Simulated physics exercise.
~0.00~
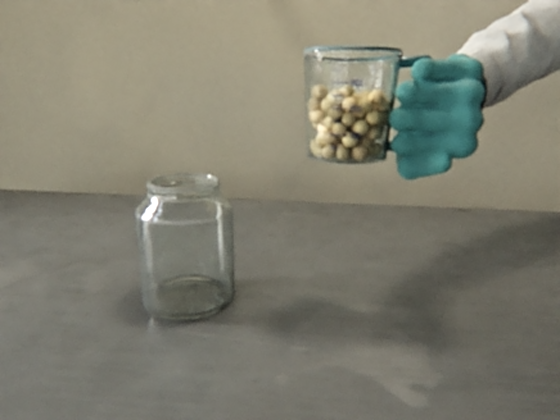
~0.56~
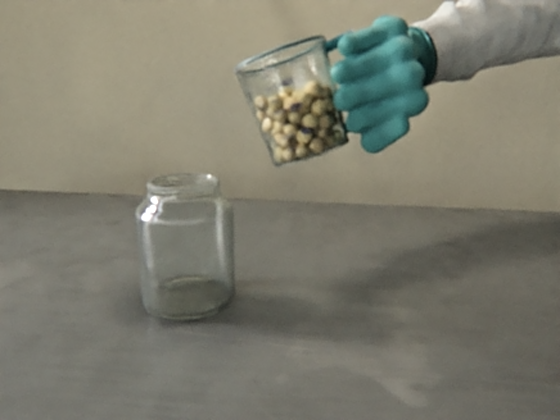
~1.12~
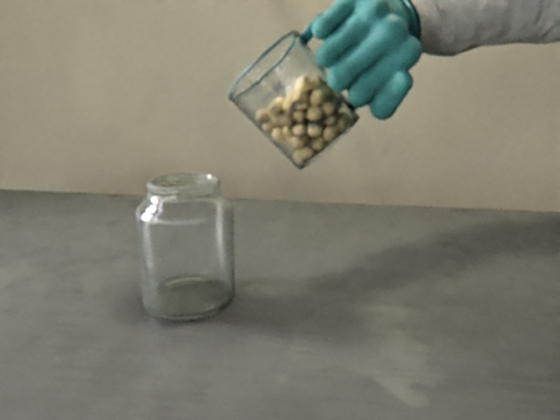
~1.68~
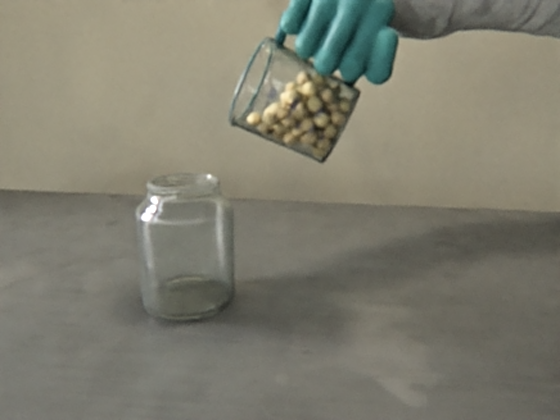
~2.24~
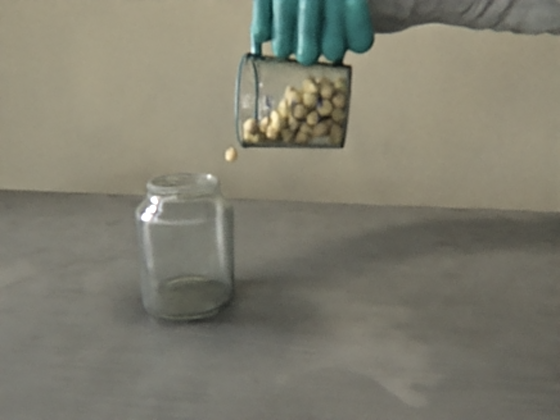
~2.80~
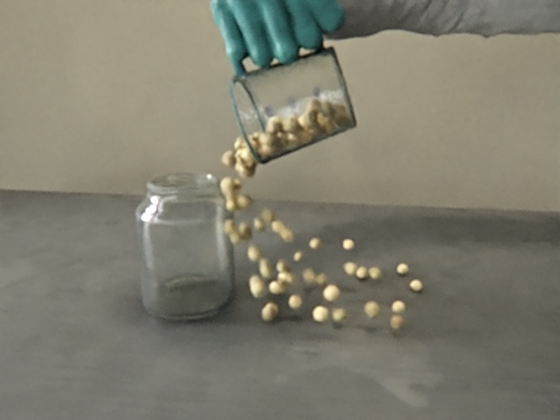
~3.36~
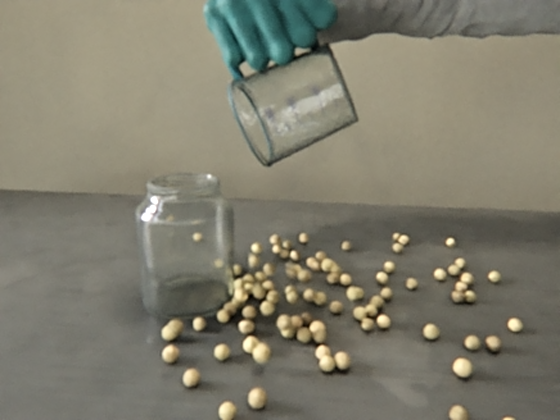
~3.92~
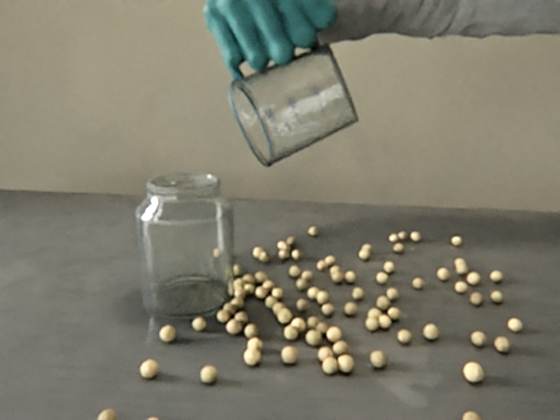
On a grey tabletop against a beige wall, a teal-gloved hand moves a handled glass cup of round, pale nuts left toward an open glass jar and tips it. The nuts pour out beside the jar and scatter across the table, leaving the cup and jar empty.
